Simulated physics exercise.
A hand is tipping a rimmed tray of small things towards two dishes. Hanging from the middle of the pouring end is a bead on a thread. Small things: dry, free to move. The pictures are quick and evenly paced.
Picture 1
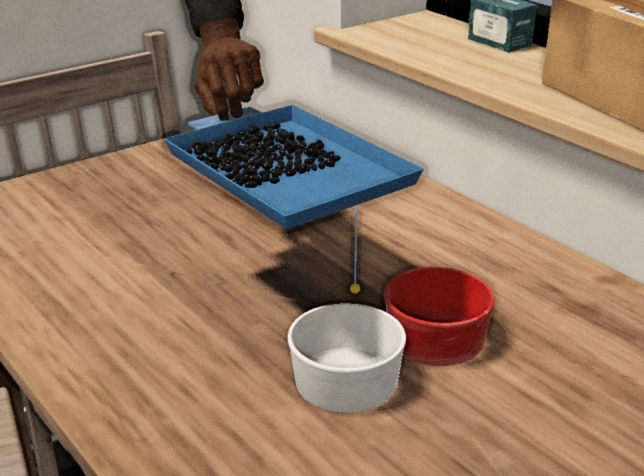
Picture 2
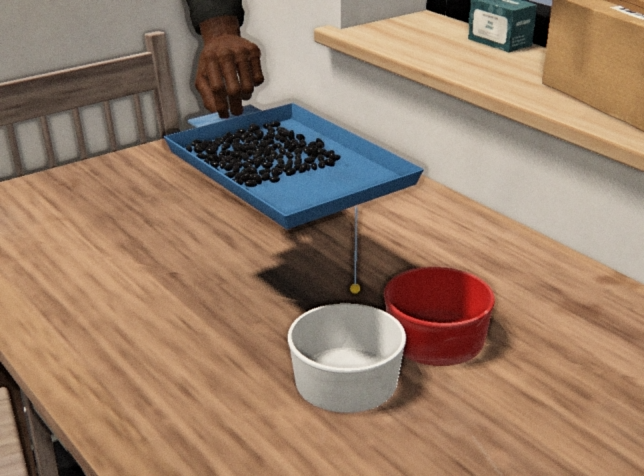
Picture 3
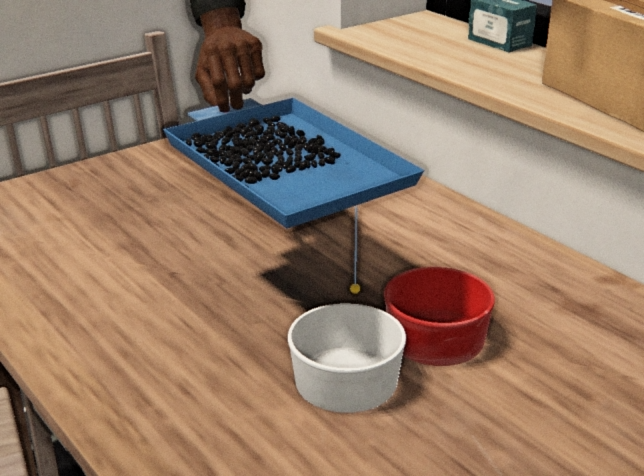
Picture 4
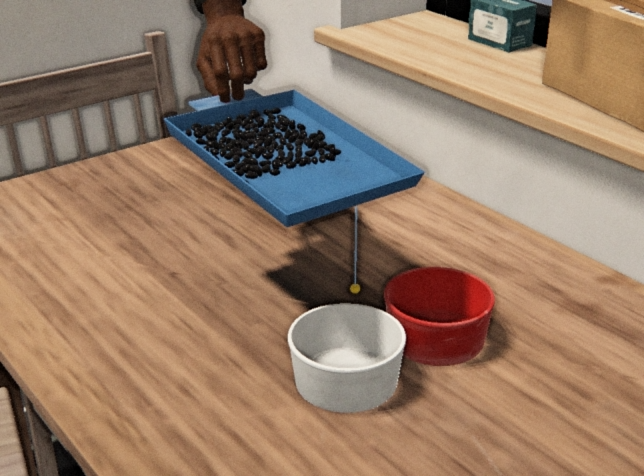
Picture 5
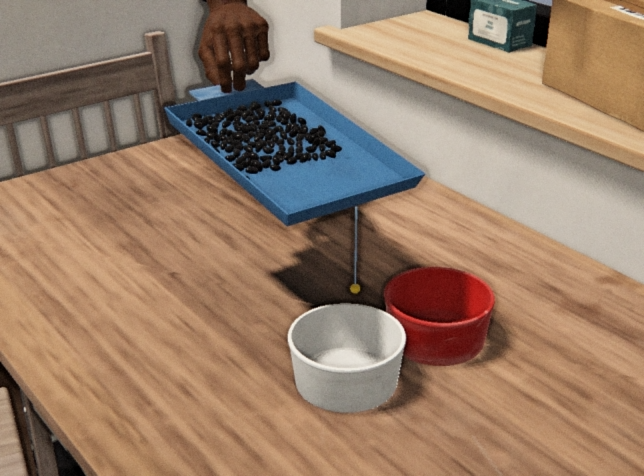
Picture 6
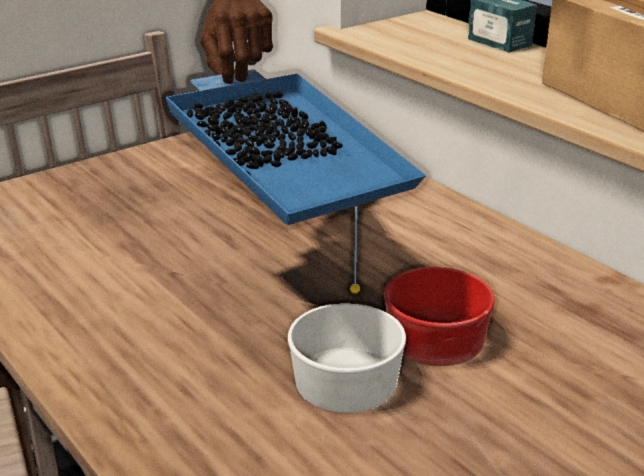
Above a wooden table, a hand slowly tilts a blue tray of black beans.
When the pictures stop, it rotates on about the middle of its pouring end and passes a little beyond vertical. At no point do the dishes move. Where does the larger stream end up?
It ends up in the right-hand dish.
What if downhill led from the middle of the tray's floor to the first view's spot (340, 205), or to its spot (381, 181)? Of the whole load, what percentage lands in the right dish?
First heading roughly 10 %, second roughly 80 %.
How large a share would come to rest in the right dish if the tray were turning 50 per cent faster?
Share: Around 70%.
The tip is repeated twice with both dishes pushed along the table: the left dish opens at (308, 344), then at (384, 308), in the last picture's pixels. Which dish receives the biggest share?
At the first spot the right-side one comes out ahead, at the second spot the left-side one.
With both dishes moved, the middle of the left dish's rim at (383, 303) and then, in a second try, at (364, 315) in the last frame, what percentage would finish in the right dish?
About 10 per cent first, then about 50 per cent.
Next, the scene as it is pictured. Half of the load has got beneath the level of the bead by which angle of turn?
Somewhere near 105 degrees, I'd say.
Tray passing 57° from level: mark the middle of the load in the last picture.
Centre estimate: (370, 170).
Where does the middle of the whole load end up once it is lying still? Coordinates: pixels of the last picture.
(433, 337).
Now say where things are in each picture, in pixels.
Corners of the pouring end at (287, 212) and (416, 168), level; middle of the load at (258, 156), black beans; left dish at (383, 381); right dish at (475, 336); bead on its thread at (355, 289), in the first picture.
Corners of the pouring end at (287, 212) and (417, 169), level; middle of the load at (258, 154), in the second picture.
Corners of the pouring end at (287, 211) and (417, 169), tipped barely, lowest at the right corner; middle of the load at (258, 150), in the third picture.
Corners of the pouring end at (288, 211) and (418, 171), tipped a little, lowest at the right corner; middle of the load at (259, 143), in the fourth picture.
Corners of the pouring end at (289, 210) and (418, 172), tipped a little, lowest at the right corner; middle of the load at (259, 136), in the fifth picture.
Corners of the pouring end at (290, 209) and (419, 174), tipped a little, lowest at the right corner; middle of the load at (260, 130); left dish at (383, 381); right dish at (475, 336), in the sixth picture.
Soon, tray tipped steeply; nearly all on the tray; a stray few in the left dish; a stray few in the right dish; a stray few in the air.
A while on, tray tipped right over; about two thirds on the tray; a small part in the left dish; a small part in the right dish; about a quarter in the air.
Towards the end, tray tipped past a quarter turn; about a quarter in the left dish; most in the right dish; a small part outside both.
Finally, tray tipped past a quarter turn; about a quarter in the left dish; most in the right dish; a small part outside both.
